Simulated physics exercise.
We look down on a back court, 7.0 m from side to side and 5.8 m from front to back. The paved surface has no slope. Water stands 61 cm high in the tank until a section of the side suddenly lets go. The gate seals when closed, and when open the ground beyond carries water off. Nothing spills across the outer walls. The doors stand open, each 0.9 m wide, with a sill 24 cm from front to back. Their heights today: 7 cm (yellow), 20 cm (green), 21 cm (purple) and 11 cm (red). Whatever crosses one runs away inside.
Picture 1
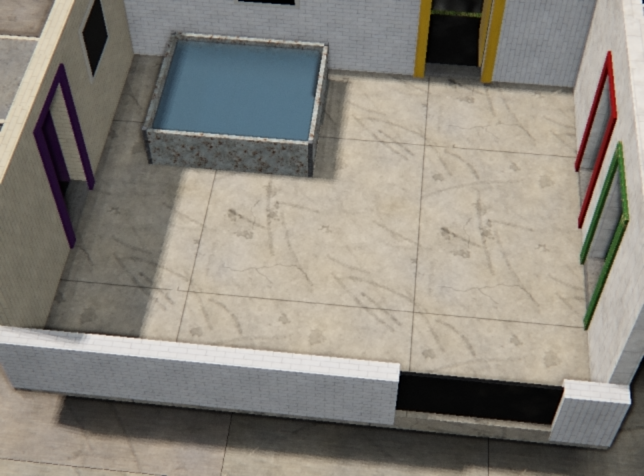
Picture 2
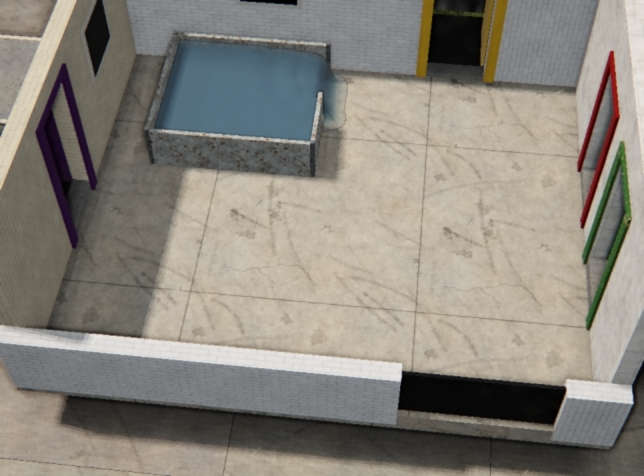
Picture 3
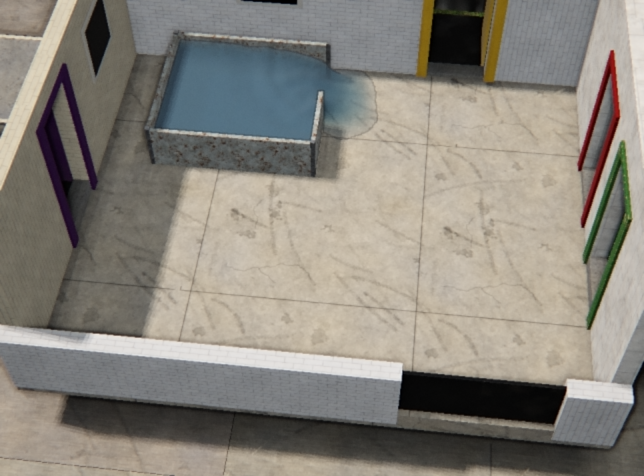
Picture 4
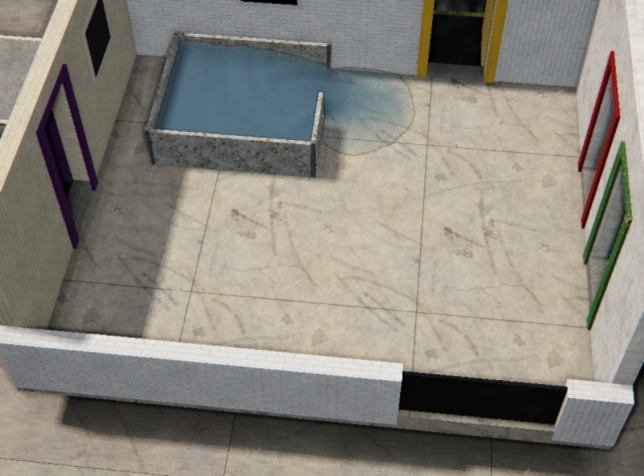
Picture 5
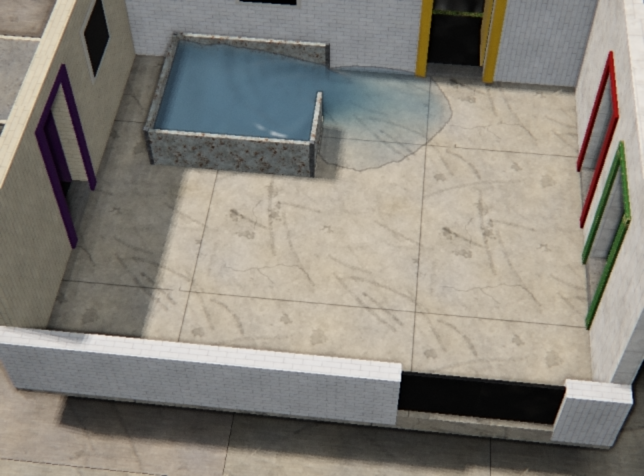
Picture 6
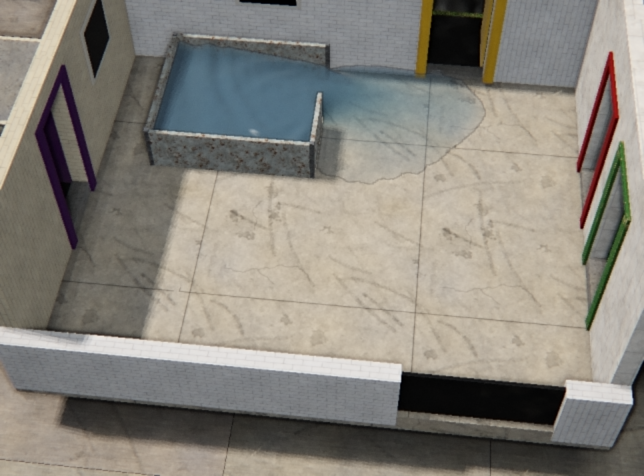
A raised stone tank of still water stood in a walled court until its right side opened, and water poured out across the pale paving, fanning rightward and reaching the yellow door.
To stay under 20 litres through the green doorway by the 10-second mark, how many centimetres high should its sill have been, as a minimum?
Close to 5.5 cm is just enough.
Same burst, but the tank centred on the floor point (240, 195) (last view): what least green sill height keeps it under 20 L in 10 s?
Some 10.5 cm.
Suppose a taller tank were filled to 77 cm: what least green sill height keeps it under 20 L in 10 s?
Then roughly 8.5 cm.
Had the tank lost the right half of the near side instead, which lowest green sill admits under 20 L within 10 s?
About 8.0 cm.
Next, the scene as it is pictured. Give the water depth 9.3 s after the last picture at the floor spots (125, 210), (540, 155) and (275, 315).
About 8, 9 and 6 cm.
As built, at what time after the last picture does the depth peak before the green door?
Near 2.8 s.
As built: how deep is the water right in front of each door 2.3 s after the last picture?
In cm: Yellow 11, green 10, purple 0, red 20.
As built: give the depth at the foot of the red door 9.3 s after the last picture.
Roughly 9.0 cm deep.
Then, 0.7 s after the last picture water covers 25 % of the floor, deepest (36 cm) near (333, 95); it has not reached the green door.
Then, 2.3 s after the last picture water covers 30 % of the floor, deepest (34 cm) near (567, 113); 10 cm at the green door, 0 litres in over its 20 cm sill.
Then, 9.3 s after the last picture water covers 90 % of the floor, deepest (14 cm) near (36, 364); 8 cm at the green door, 0 litres in over its 20 cm sill.
At the green door as built, the water peaked near 11 cm, 2.7 s after the last picture.
Run again over the same 10 s with other heights there, 35 litres in over 4.5 cm, 13 litres over 6.5 cm. The limit of 20 litres is kept from about 5.5 cm up.
